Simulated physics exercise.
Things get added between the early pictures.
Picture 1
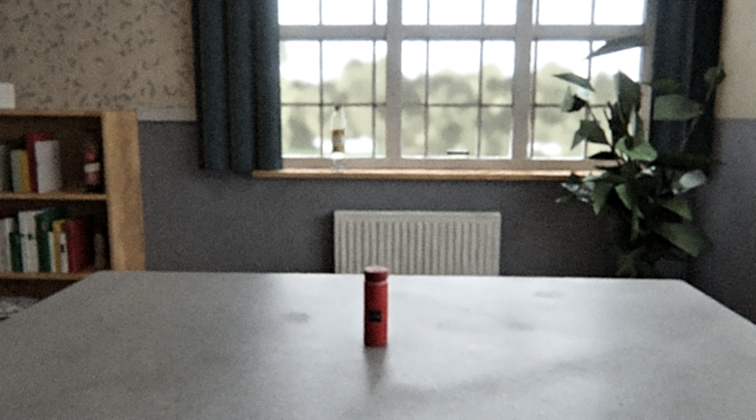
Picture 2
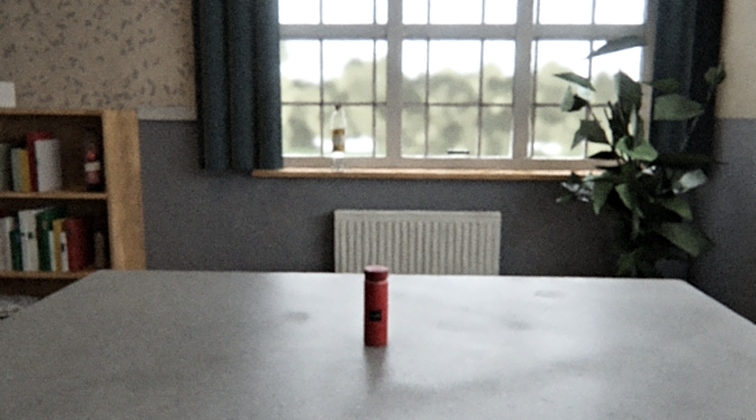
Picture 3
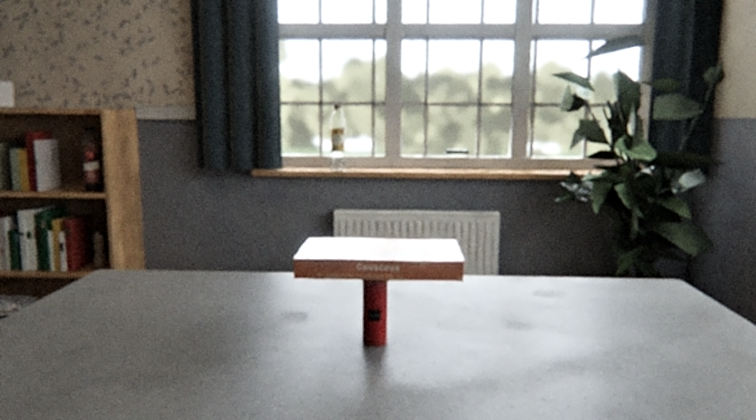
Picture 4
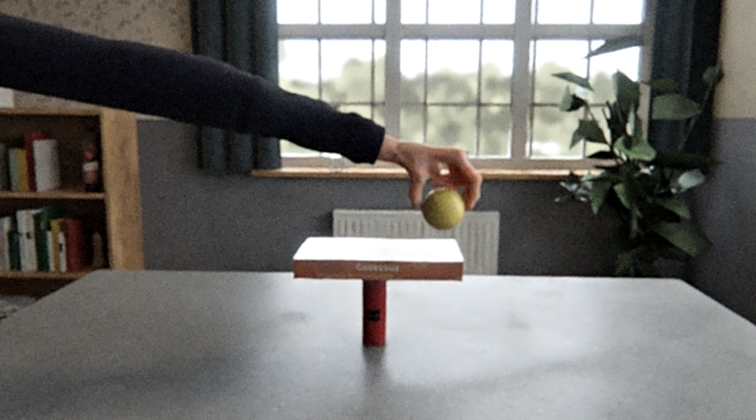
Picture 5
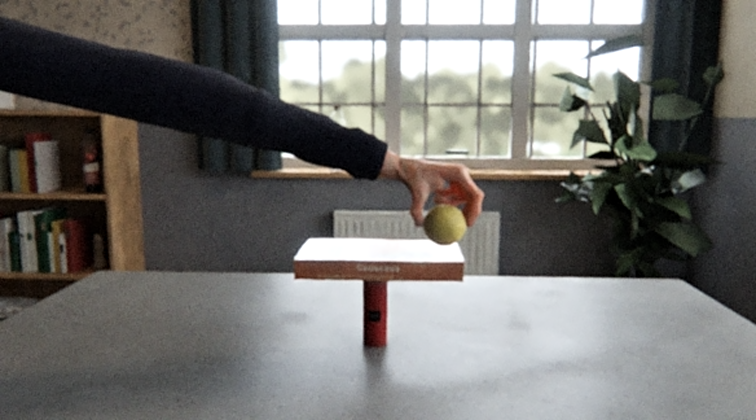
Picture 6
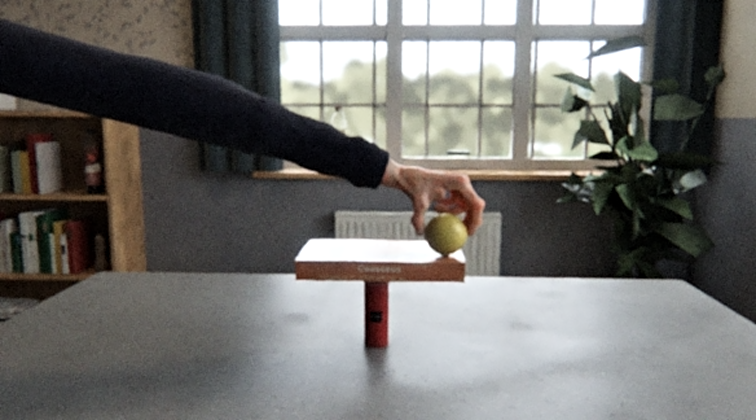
A red shaker stood on a gray table, then a book appeared flat on top of it. An arm reached in from the left and lowered a yellow lemon onto the book's right side, still holding it.
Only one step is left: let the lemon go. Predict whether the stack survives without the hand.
Fails to stand.
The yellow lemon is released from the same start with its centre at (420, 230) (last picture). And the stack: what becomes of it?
Outcome: Collapse.
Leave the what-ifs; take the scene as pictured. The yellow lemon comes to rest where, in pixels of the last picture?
The object ends up somewhere around (484, 338).
Then, 0.40 s after the last picture, yellow lemon now fallen; orange packet tipped 49° from how it was.
Then, 0.80 s after the last picture, orange packet on its side.
Then, 1.20 s after the last picture, red shaker and orange packet now fallen.
Then, 1.40 s after the last picture, things are still on the move.
By the end, fallen, yellow lemon, red shaker and orange packet. Seen from the same camera at the end, yellow lemon near (484, 339). The stack comes apart.
